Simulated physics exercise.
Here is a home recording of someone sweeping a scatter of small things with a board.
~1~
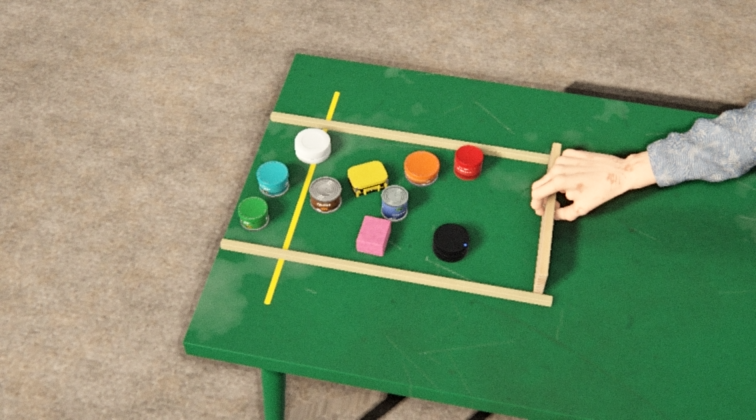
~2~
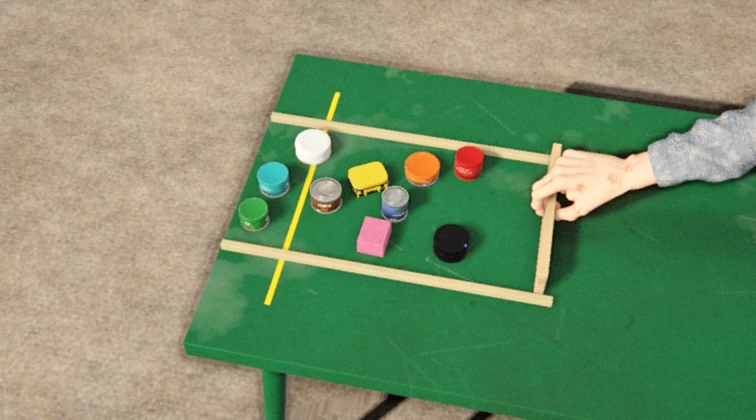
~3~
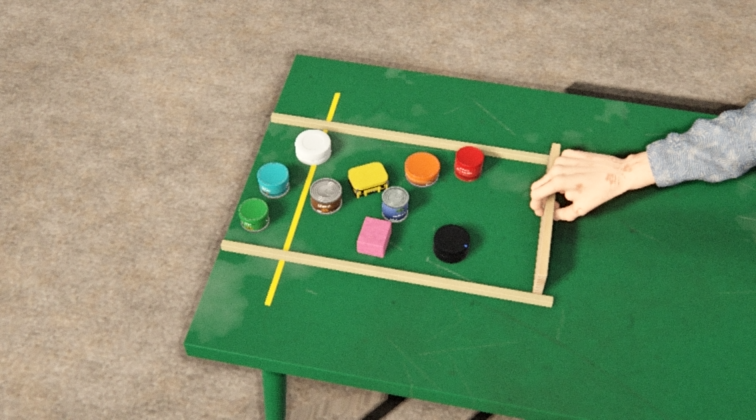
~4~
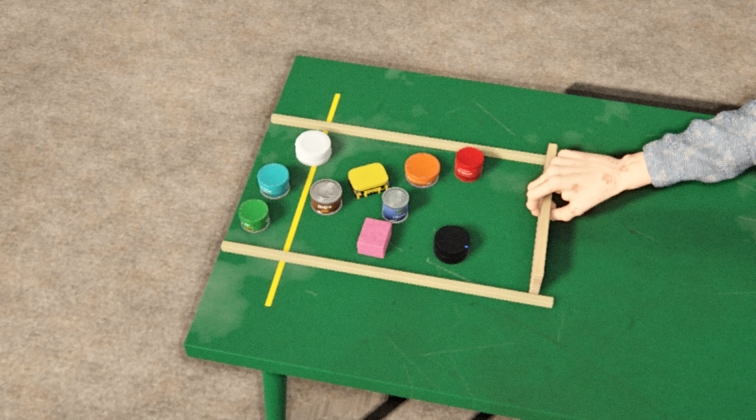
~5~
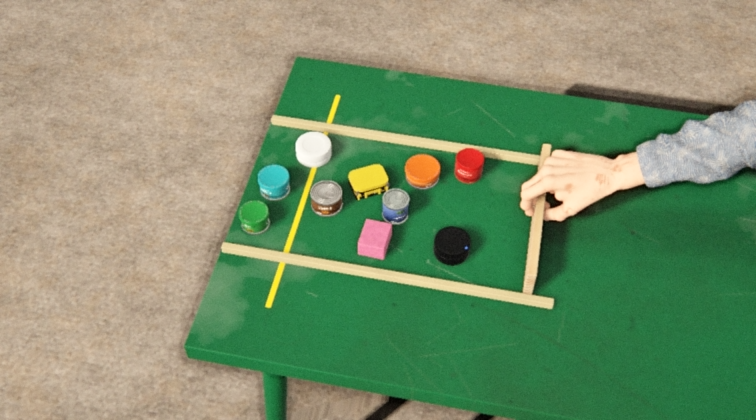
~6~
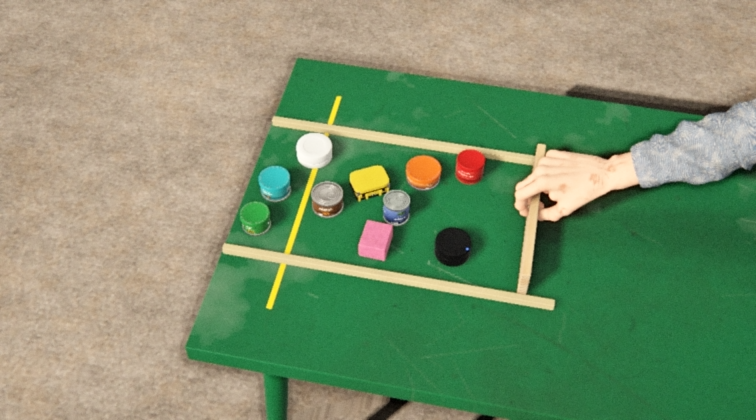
On a green table, a hand slides a wooden board slightly left toward scattered small objects.
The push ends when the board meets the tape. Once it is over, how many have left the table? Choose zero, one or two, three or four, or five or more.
One or two of them have left the table.
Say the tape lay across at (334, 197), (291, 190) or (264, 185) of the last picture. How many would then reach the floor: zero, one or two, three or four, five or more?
Lab note - tapes per position, in order: Not one; three or four; five or more.
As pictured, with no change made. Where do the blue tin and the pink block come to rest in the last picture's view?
Going in order, first (292, 191) and next (273, 240).
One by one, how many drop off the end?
Tally: 1.
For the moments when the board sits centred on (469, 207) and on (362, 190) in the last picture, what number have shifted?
By the first moment it's 2, by the second it's 7.
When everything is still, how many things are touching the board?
5 are in contact with it.
Soon after, none off yet; green pot at rest near (256, 219); turquoise tin at rest near (275, 184); white lid at rest near (315, 151).
Then, none off yet; green pot at rest near (256, 219); turquoise tin at rest near (275, 184); white lid moving near (310, 149).
By the end, the number that fall off is one or two; fallen, turquoise tin.
